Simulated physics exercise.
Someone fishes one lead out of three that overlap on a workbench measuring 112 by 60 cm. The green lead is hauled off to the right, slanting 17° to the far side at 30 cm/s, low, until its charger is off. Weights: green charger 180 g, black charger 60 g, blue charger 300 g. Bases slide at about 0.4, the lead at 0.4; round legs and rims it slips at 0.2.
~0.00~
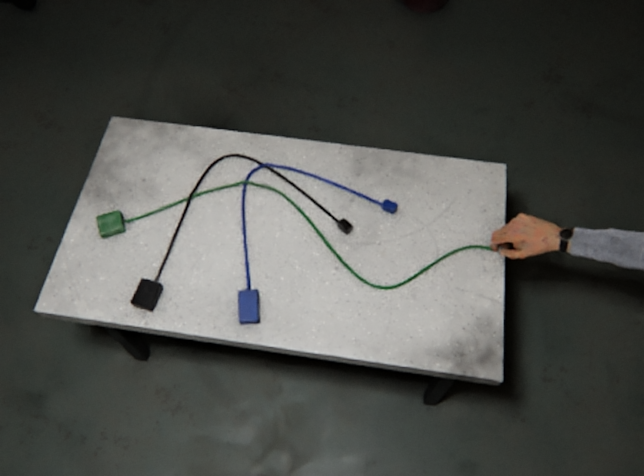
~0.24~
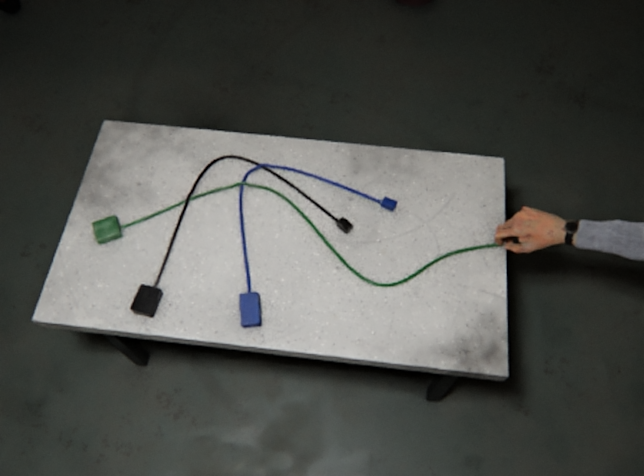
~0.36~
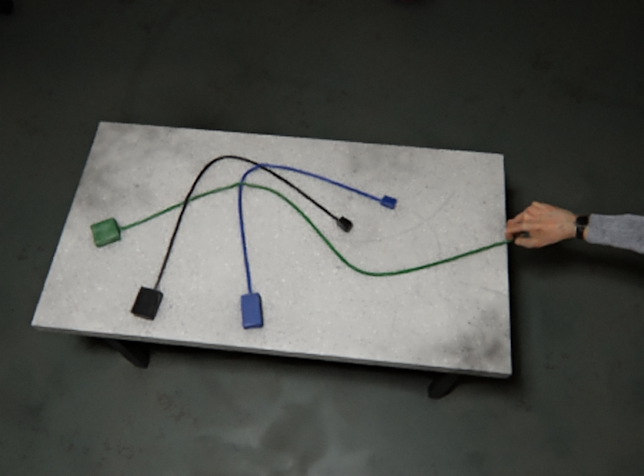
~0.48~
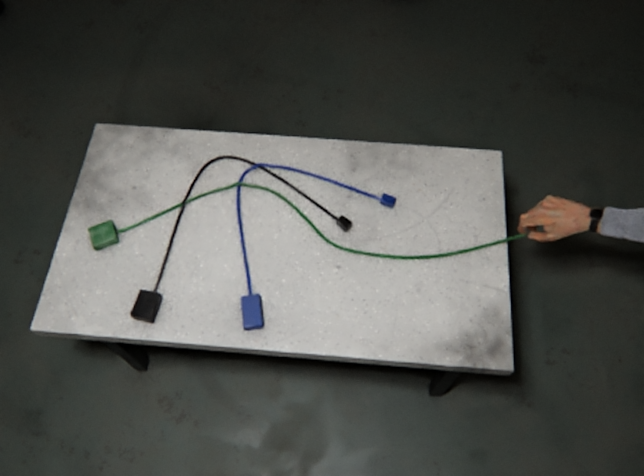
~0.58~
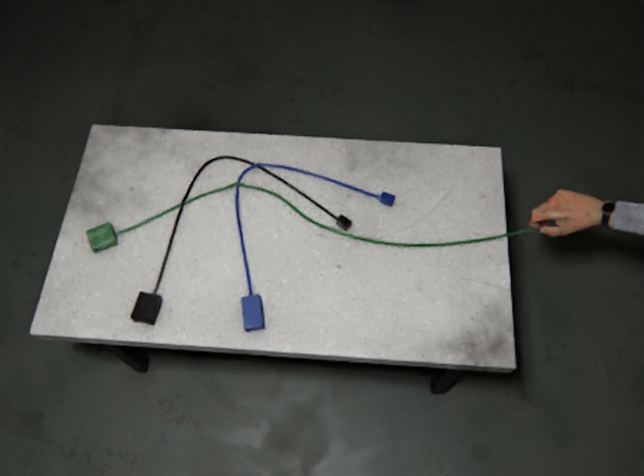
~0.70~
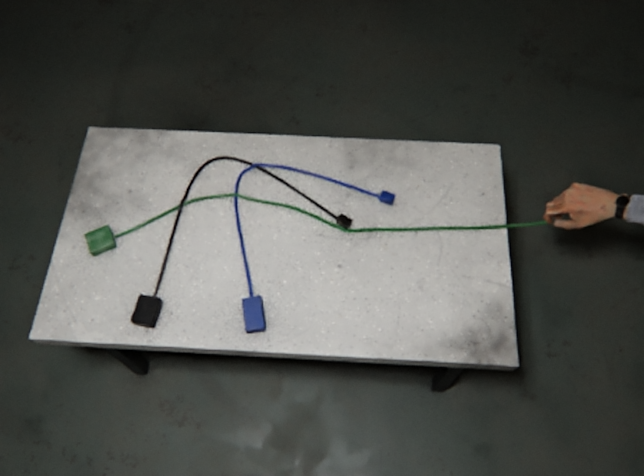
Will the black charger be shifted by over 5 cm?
Verdict: The black charger leaves its place.
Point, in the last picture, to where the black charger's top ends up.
Near (386, 231).
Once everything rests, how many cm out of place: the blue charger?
About: Blue charger 0 cm.
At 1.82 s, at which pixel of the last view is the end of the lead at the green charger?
Near (229, 237).
By 1.8 s, the green lead's tail end at (229, 237); green charger 28 cm off its start, black plug 1 cm off its start.
By 2.9 s, the green lead's tail end at (364, 225); black charger 7 cm off its start, green charger 62 cm off its start, black plug 8 cm off its start.
By 4.1 s, the green lead's tail end at (497, 215); black charger 40 cm off its start at (309, 255), green charger 95 cm off its start at (486, 212), black plug 29 cm off its start at (454, 195).
By 5.2 s, the green lead has left the top; black charger 60 cm off its start, green charger over the edge, black plug 29 cm off its start.
By 5.7 s, the green lead has left the top; black charger 60 cm off its start at (386, 231), green charger over the edge, black plug 29 cm off its start at (454, 196), blue plug 2 cm off its start at (395, 196).
